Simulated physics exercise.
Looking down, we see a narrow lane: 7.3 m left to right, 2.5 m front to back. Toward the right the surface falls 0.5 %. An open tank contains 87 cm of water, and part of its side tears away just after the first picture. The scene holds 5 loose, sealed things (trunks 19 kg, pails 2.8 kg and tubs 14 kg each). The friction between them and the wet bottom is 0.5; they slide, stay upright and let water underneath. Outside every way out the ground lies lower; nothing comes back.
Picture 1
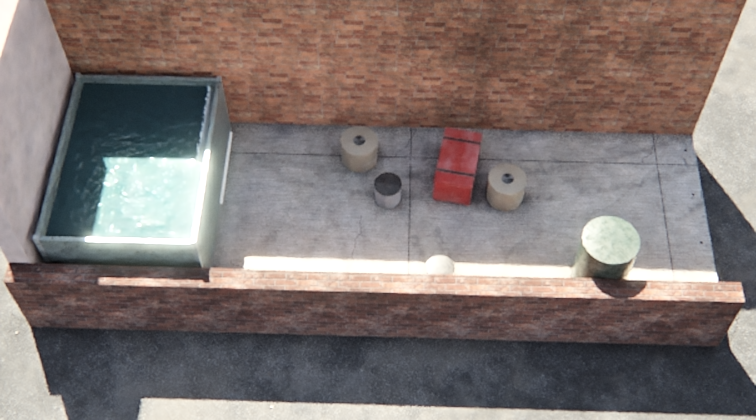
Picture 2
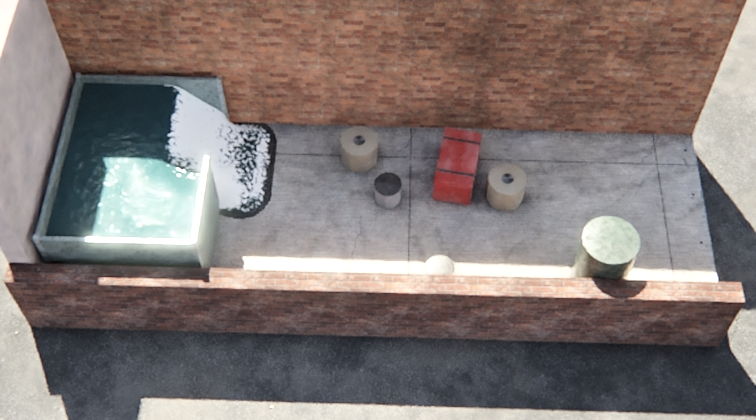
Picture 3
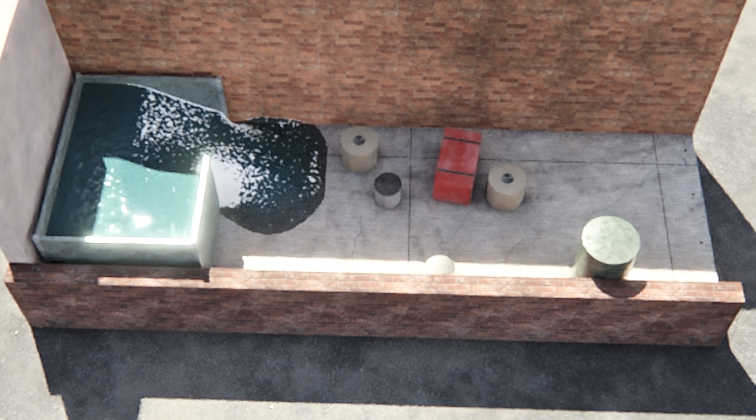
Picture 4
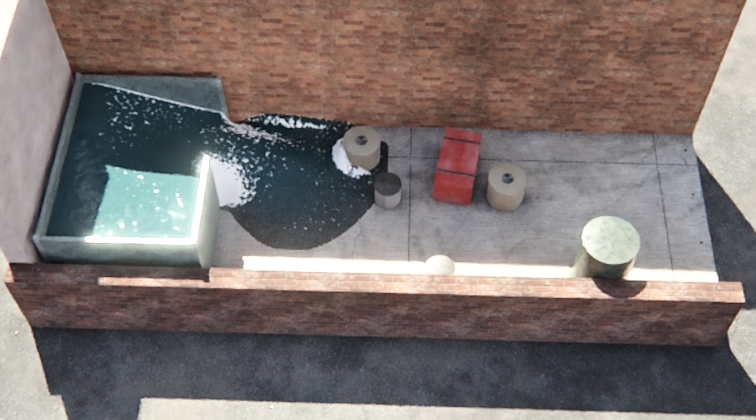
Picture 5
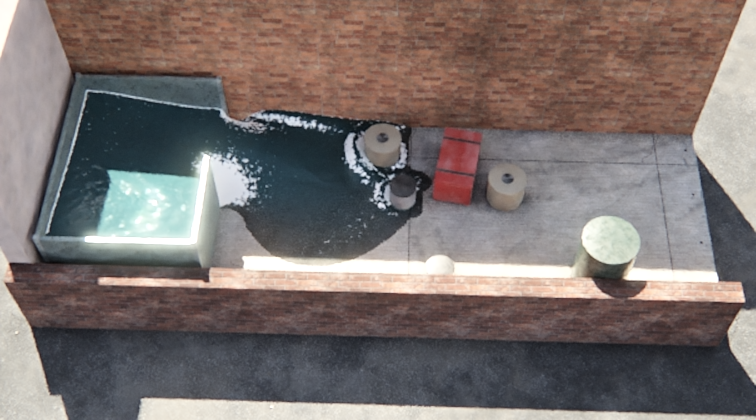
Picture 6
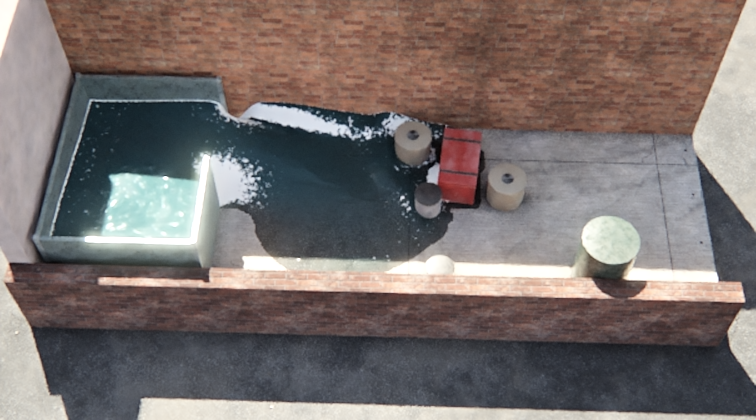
Water bursts from a tank's side, spreads right across the lane and pushes two containers along.
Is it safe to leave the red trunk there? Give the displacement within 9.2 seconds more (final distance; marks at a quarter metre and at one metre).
The red trunk goes a long way.
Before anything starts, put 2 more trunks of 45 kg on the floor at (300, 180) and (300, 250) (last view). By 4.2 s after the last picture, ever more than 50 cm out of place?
In that order: Over, short of it.
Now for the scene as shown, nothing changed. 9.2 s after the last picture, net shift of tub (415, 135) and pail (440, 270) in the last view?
Washed out, 150 cm.
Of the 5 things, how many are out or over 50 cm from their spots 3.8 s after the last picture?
Count then: 4.
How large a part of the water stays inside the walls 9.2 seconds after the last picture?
Remaining: Approx. 30 per cent.
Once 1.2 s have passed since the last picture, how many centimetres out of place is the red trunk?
I'd put it at around 250 cm.
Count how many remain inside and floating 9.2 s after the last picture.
At that instant the tally stands at 1.
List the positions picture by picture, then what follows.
In the first frame, the red trunk at (459, 156), on the bottom; 3.4 m2 under water; 0 of 5 have shifted.
In the second frame, the red trunk at (459, 156) rests on the ground; 4.1 m2 under water; 0 of 5 have shifted.
In the third frame, the red trunk at (459, 156) rests on the ground; water covers 5.2 m2; 0 of 5 have shifted.
In the fourth frame, the red trunk at (459, 156) rests on the ground; water covers 6.2 m2; 0 of 5 have shifted.
In the fifth frame, the red trunk at (459, 156) rests on the ground; 7.1 m2 under water; 2 of 5 have shifted.
In the sixth frame, the red trunk at (460, 156), on the bottom; 8.3 m2 under water; 2 of 5 have shifted.
Then, 1.2 s after the last picture the red trunk is near (669, 180), 2.4 m from its start, afloat; 0 of 5 are out; 3 afloat.
Then, 3.8 s after the last picture the red trunk has gone out; 3 of 5 are out; 2 afloat.
Then, 6.2 s after the last picture the red trunk has gone out; 4 of 5 are out; 1 afloat.
Then, 9.2 s after the last picture the red trunk has gone out; 4 of 5 are out; 1 afloat.
